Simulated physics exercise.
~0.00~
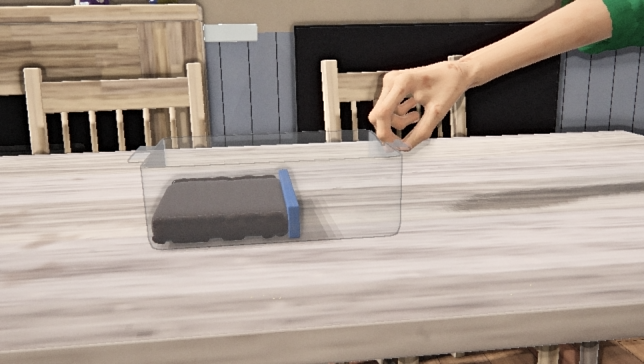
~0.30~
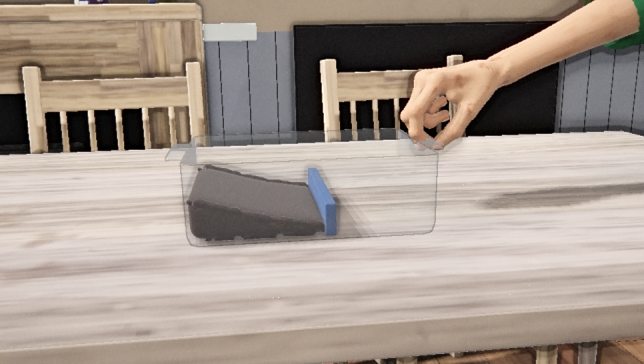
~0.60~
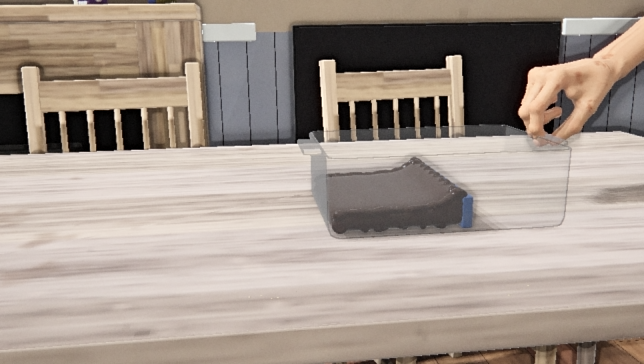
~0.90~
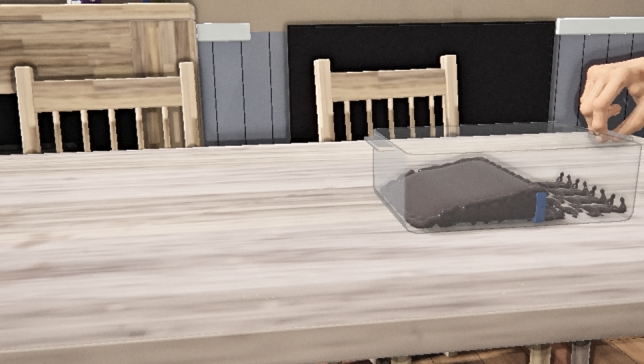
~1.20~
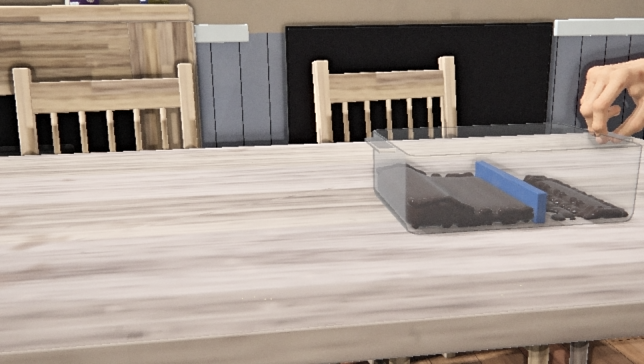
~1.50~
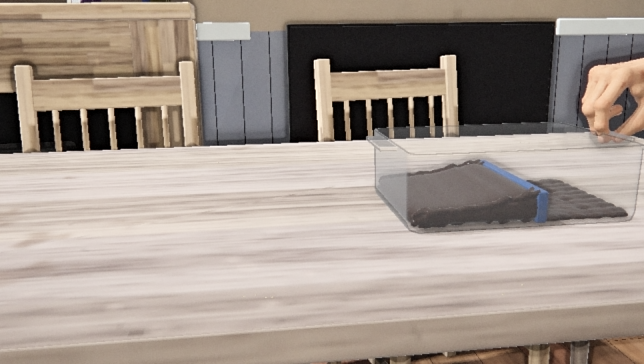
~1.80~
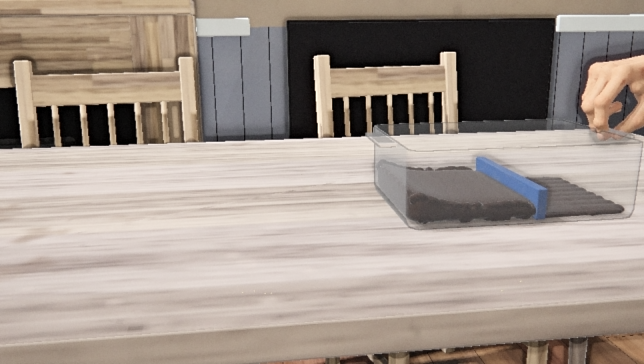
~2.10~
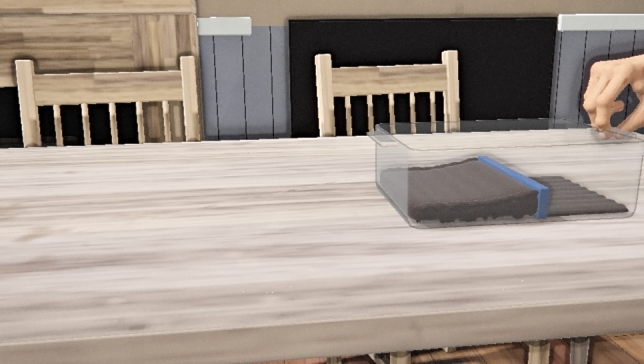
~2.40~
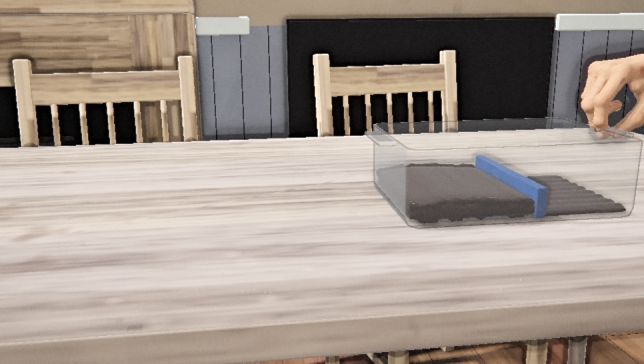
At a pale wooden table, a hand pulled a clear box to the right, and the dark coffee in its left side sloshed over the blue divider; the box stopped and the coffee settled, with a smaller share left on the right side.
